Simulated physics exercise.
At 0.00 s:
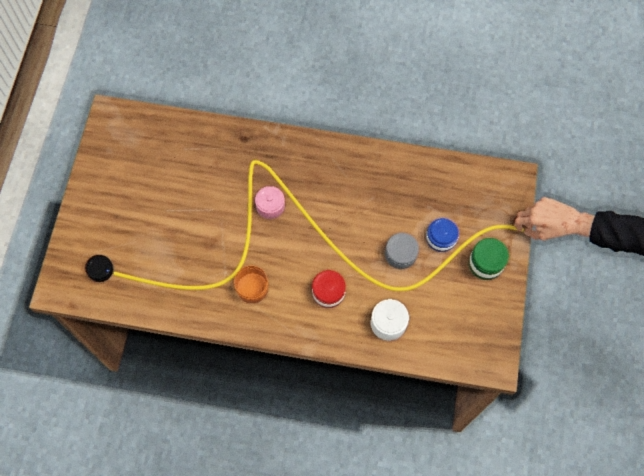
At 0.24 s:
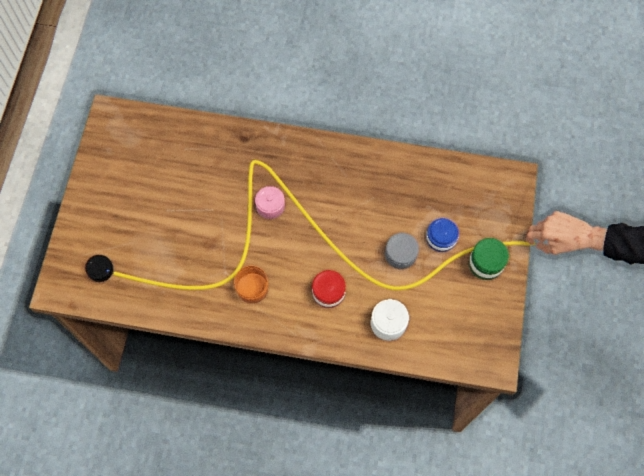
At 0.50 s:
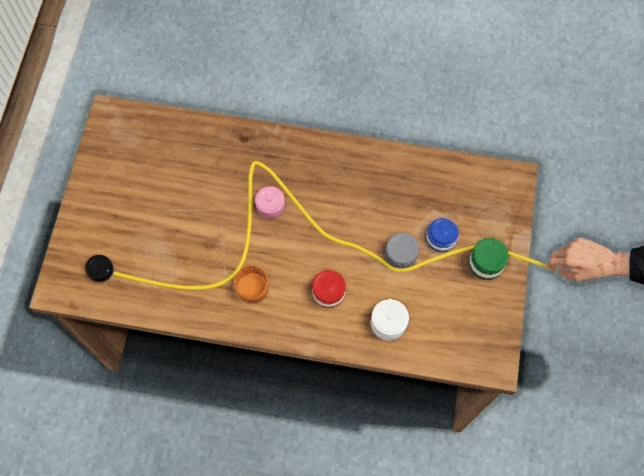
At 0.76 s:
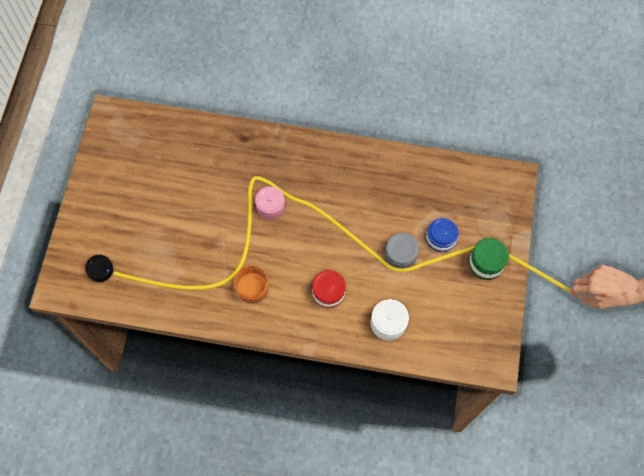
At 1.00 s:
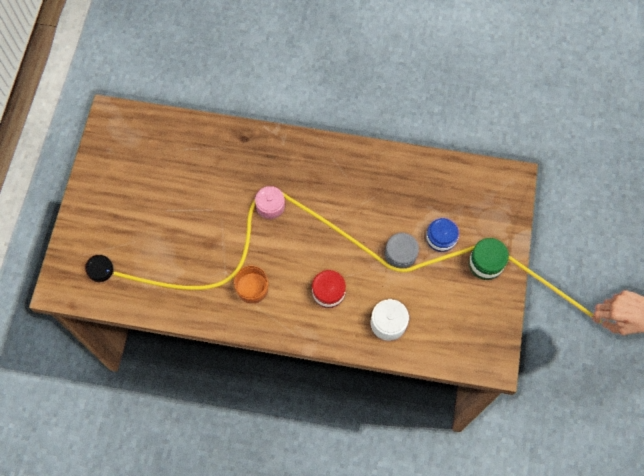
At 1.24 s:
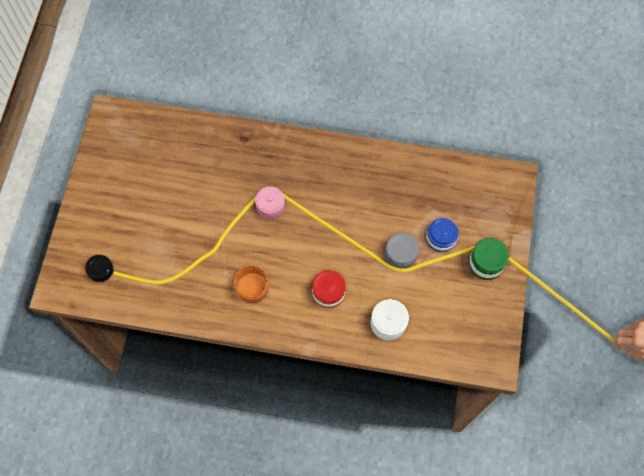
A hand at the right draws a slack yellow cable outward across a wooden desk on blue-grey carpet, seen from above by a still camera. The cable runs from a black disc at left, past orange, pink, red, grey, white, blue and green containers. As the hand moves right and downward, the curves tighten against the green, grey and pink ones, then flatten near the disc, which stays put.
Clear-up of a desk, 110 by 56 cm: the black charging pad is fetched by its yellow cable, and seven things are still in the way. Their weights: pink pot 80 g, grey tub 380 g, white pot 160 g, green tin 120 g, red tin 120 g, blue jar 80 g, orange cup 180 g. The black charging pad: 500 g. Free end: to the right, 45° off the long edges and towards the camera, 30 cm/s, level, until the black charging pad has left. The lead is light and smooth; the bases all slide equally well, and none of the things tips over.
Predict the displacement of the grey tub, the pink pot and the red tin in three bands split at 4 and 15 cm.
In order: The grey tub stays in the low band; the pink pot travels a long way; the red tin creeps a fair way.
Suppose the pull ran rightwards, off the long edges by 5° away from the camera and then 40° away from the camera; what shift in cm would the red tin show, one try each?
About 1 cm, then about 0 cm.
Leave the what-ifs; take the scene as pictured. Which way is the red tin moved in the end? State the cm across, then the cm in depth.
It ends about 1 cm rightward and about 7 cm toward the camera.
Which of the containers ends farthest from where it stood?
That would be the green tin.
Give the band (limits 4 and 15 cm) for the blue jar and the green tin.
The blue jar stays in the low band, the green tin gets dragged far.
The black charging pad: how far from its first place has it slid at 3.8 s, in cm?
Some 42 cm.
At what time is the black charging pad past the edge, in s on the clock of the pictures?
Time: About 5.6 s.
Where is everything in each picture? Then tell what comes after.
In the first picture, charging pad (98, 267); grey tub (403, 248); pink pot (269, 197); red tin (329, 286); lead through (423, 282) (312, 222) (250, 203) (191, 288); 0 cm pulled.
In the second picture, lead through (365, 275) (250, 203); 4 cm pulled.
In the third picture, lead through (381, 260) (250, 203); 12 cm pulled.
In the fourth picture, lead through (408, 270) (250, 203); 20 cm pulled.
In the fifth picture, lead through (435, 261) (254, 204); 27 cm pulled.
In the sixth picture, charging pad (98, 267); grey tub (403, 248); pink pot (270, 198); red tin (329, 286); lead through (519, 266) (390, 267) (276, 192) (189, 269); 34 cm pulled.
At 2.6 s, the black charging pad has slid 10 cm. Moved, green tin 28 cm, pink pot 22 cm, red tin 5 cm.
At 3.8 s, the black charging pad has slid 41 cm. Moved, green tin 28 cm, pink pot 24 cm, red tin 5 cm, white pot 4 cm, orange cup 3 cm.
At 4.9 s, the black charging pad has slid 73 cm. Moved, green tin off the edge, pink pot 26 cm, white pot 7 cm, red tin 7 cm, orange cup 3 cm.
At 5.9 s, the black charging pad is off the top. Moved, green tin off the edge, pink pot 26 cm at (293, 303), white pot 7 cm, red tin 7 cm at (330, 317), orange cup 3 cm.
